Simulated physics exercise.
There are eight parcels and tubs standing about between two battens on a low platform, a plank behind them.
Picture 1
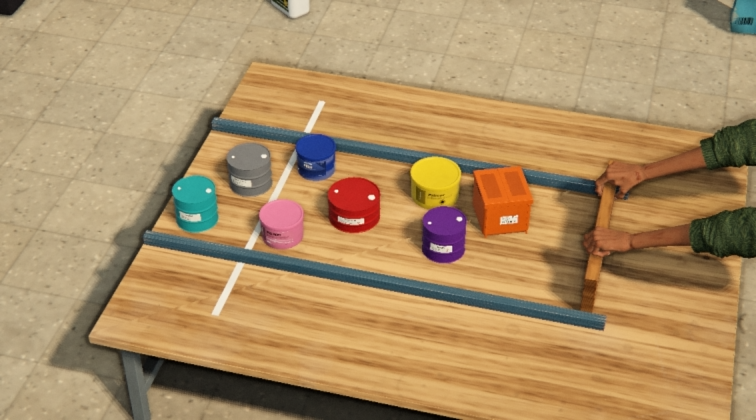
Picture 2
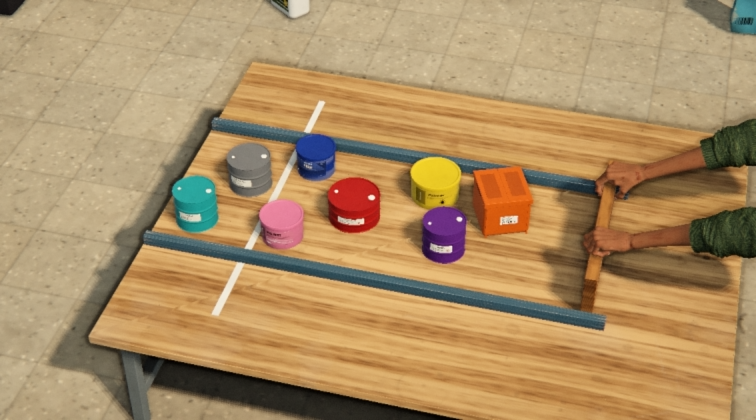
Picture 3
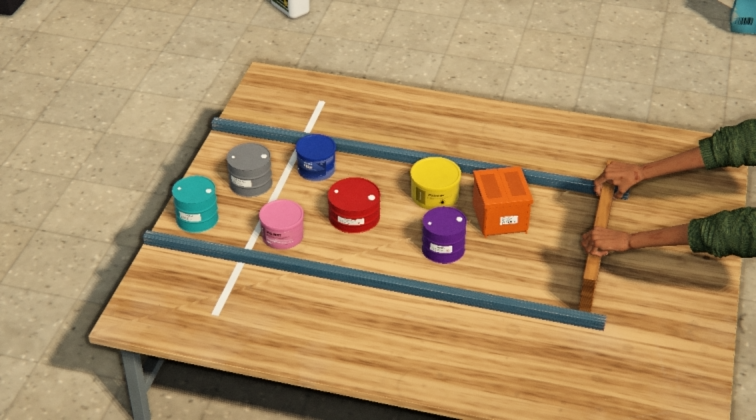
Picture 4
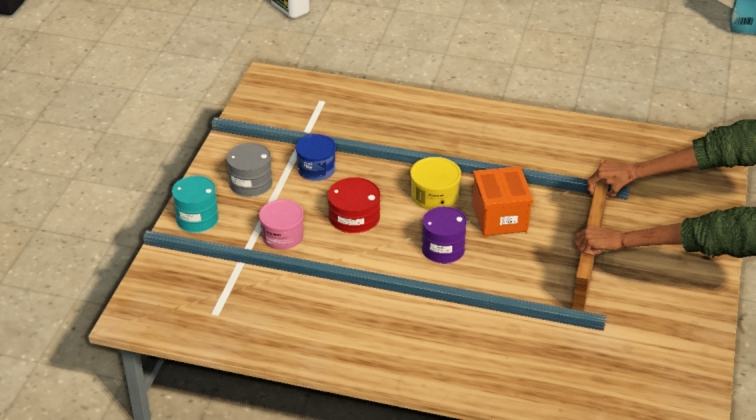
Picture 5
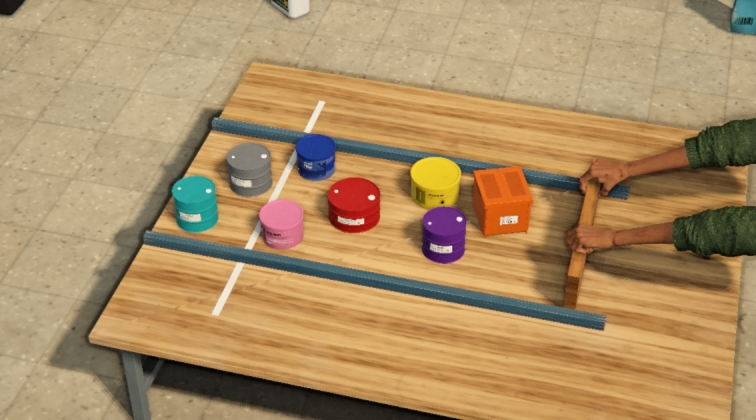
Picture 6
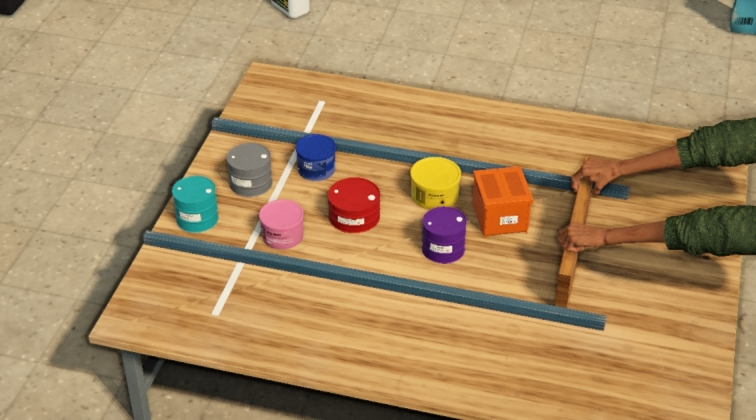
On a low wooden platform, two hands sliding a plank slowly left between battens, toward eight colourful tubs and parcels standing still.
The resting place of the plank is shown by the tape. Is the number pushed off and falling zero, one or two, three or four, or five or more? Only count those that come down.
You'd find the ones that came down come in at a one or two here.
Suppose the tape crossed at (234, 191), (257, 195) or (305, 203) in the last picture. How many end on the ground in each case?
In order: 5, 2 and 0.
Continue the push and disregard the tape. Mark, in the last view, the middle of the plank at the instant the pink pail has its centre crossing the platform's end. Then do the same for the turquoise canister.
For the pink pail, about (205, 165); for the turquoise canister, about (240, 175).
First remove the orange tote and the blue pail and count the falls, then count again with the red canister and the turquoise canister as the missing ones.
That makes 0 fallen, then 1 fallen in the other try.
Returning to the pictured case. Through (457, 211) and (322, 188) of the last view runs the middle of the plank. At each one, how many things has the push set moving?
Counts: 3, 7.
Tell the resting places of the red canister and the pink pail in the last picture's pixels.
(210, 182) and (228, 227), approximately.
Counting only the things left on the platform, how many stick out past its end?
That would be 0.
Soon after, none off yet; turquoise canister at rest near (196, 204); grey canister at rest near (250, 170); pink pail at rest near (282, 225).
By the end, the number that fall off is one or two; fallen, blue pail and grey canister.
